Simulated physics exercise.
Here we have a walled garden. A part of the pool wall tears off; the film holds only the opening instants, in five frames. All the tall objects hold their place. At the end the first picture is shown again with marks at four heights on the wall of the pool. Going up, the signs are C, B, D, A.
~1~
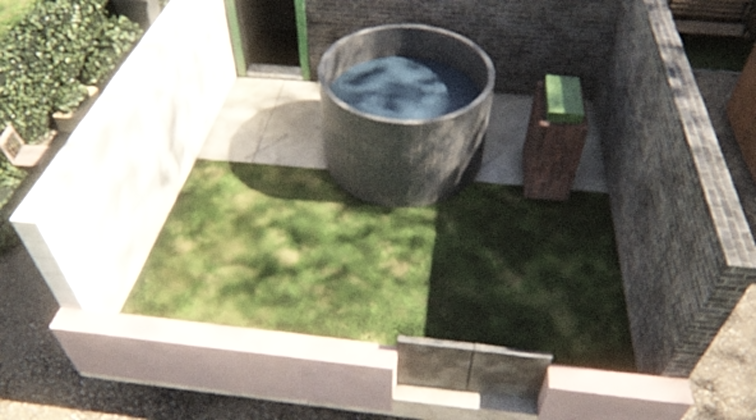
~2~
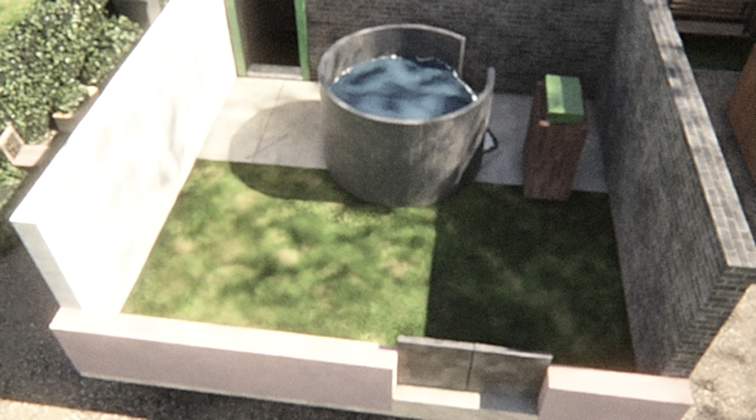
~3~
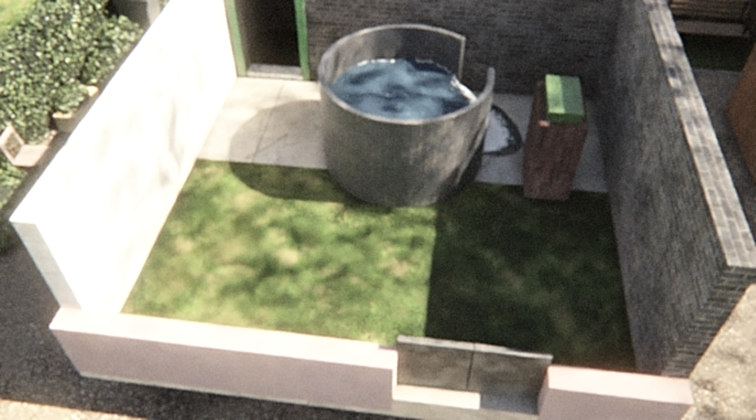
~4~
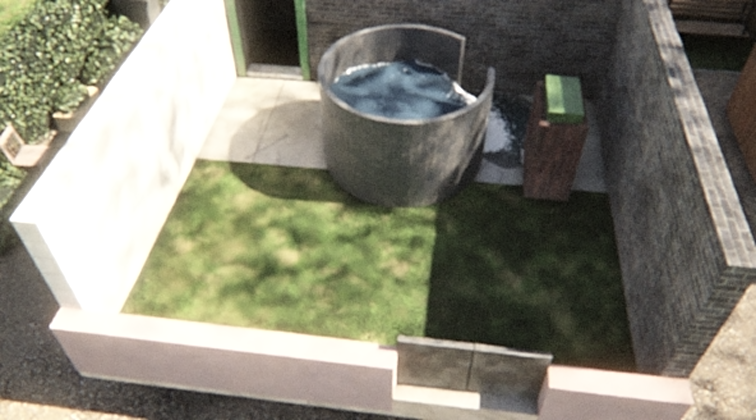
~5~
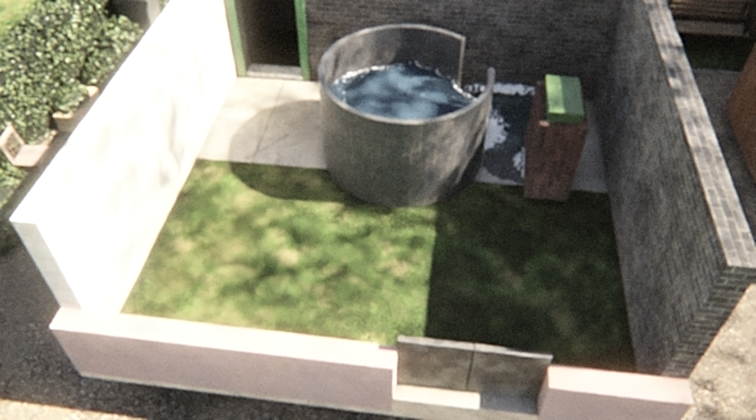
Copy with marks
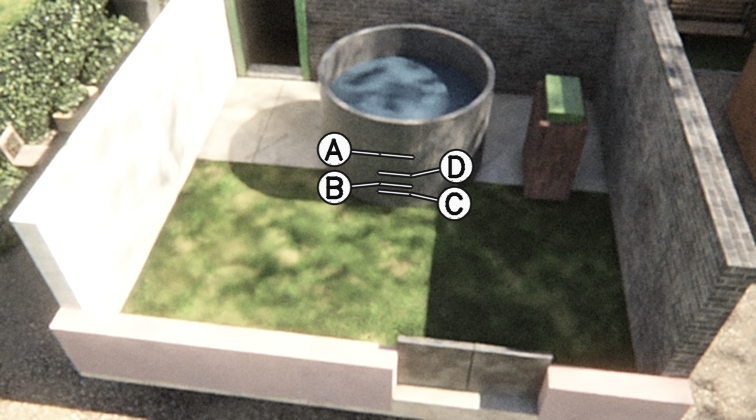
Water pours through a gap in the round grey pool and spreads across the paving.
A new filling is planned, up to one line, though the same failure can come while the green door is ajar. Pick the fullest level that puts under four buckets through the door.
Take A.
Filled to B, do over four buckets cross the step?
No, not at all.
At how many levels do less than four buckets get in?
All of the four.
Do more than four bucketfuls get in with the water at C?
No, that is safe.
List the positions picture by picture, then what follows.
The first picture shows water in the pool at rest, its middle at (405, 99); foot of the green doorway at (275, 78); shut gate at (473, 352).
In the second picture, water covers 1 % of the ground, its front hidden from here.
The third picture shows front seen at (503, 119), 3 % of the ground wet.
The fourth picture shows front seen at (516, 107), 7 % of the ground wet.
The fifth picture shows front seen at (517, 175), 10 % of the ground wet.
On the marked copy, A at (395, 155); B at (395, 185); C at (394, 192); D at (395, 174); from the bottom up C, B, D, A.
If A is chosen, a bucket or two gets in.
If B is chosen, nothing gets over.
If C is chosen, nothing gets over.
If D is chosen, a splash gets over, under a bucket.
